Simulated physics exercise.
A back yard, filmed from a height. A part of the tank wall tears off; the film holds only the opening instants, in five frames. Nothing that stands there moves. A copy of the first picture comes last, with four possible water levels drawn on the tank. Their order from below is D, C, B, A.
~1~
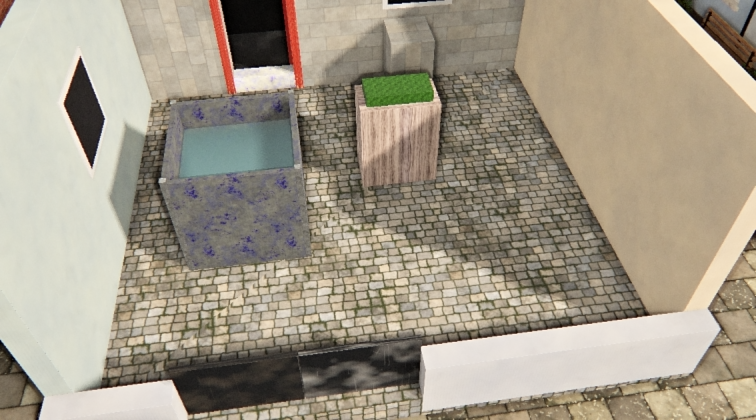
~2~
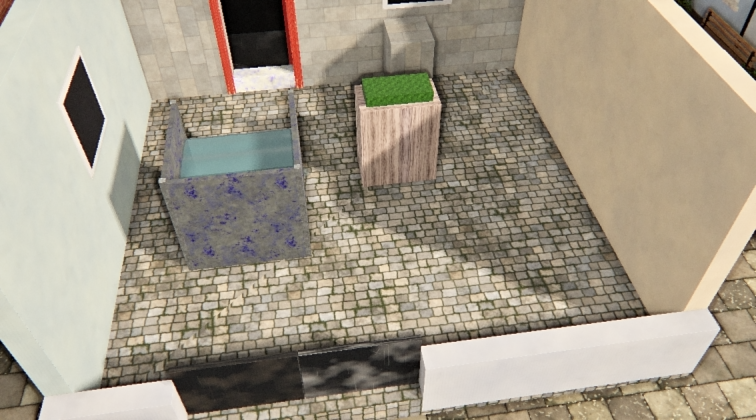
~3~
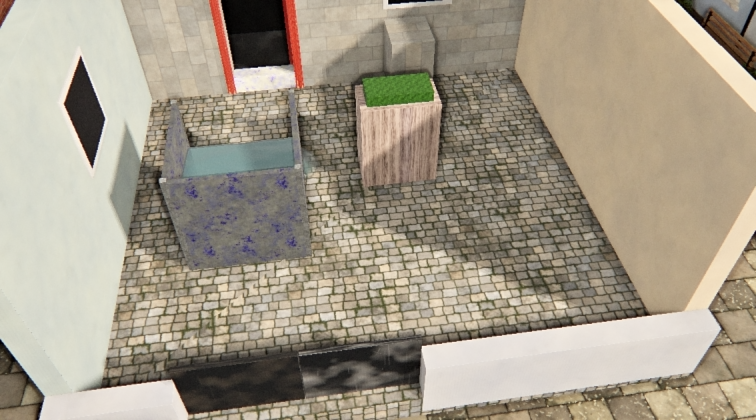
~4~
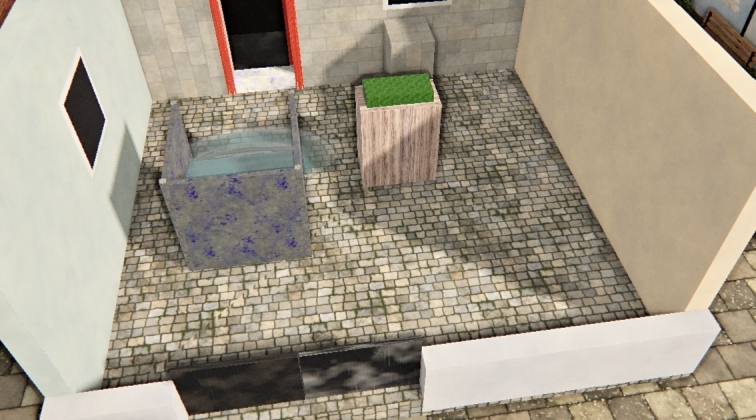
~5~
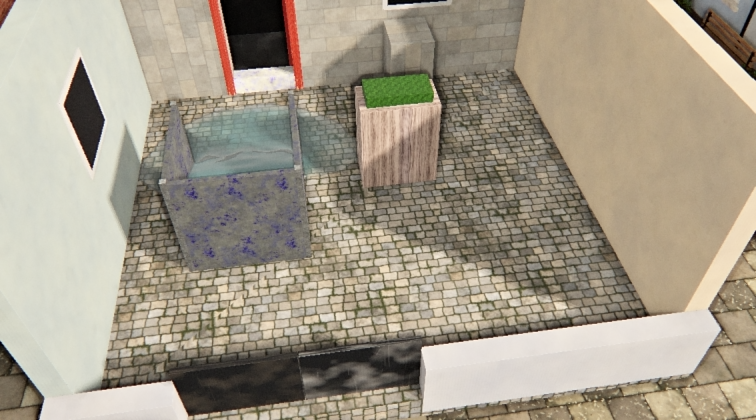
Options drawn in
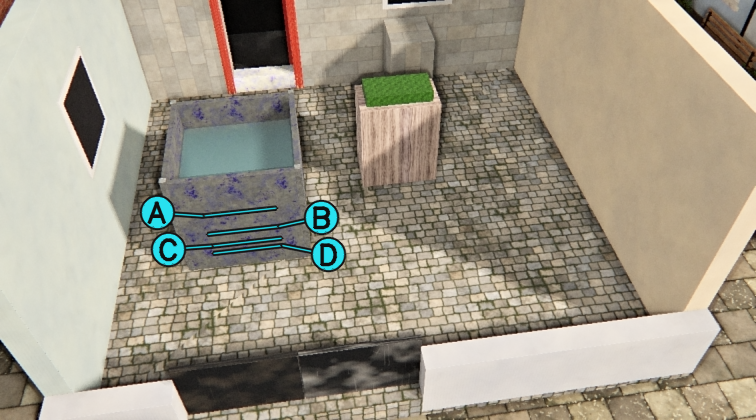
To begin with, a mottled grey-and-blue tank of still water stands in a cobbled yard beside a planter topped with green. The tank's back wall vanishes, and the water level dips slightly. Water then pours out behind it, rippling and spreading across the cobbles toward the red doorway and the planter.
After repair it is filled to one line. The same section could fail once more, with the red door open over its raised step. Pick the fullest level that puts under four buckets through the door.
I would pick mark B.
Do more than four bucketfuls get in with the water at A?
Yes.
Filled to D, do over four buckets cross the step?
No, that is safe.
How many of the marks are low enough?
Three of the four.
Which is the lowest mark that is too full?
That would be A.
In cyan, A at (239, 212); B at (243, 230); C at (246, 242); D at (248, 249); from the bottom up D, C, B, A.
For mark A, about 10 bucketfuls get in.
For mark B, a bucket or two gets in.
For mark C, nothing gets over.
For mark D, nothing gets over.
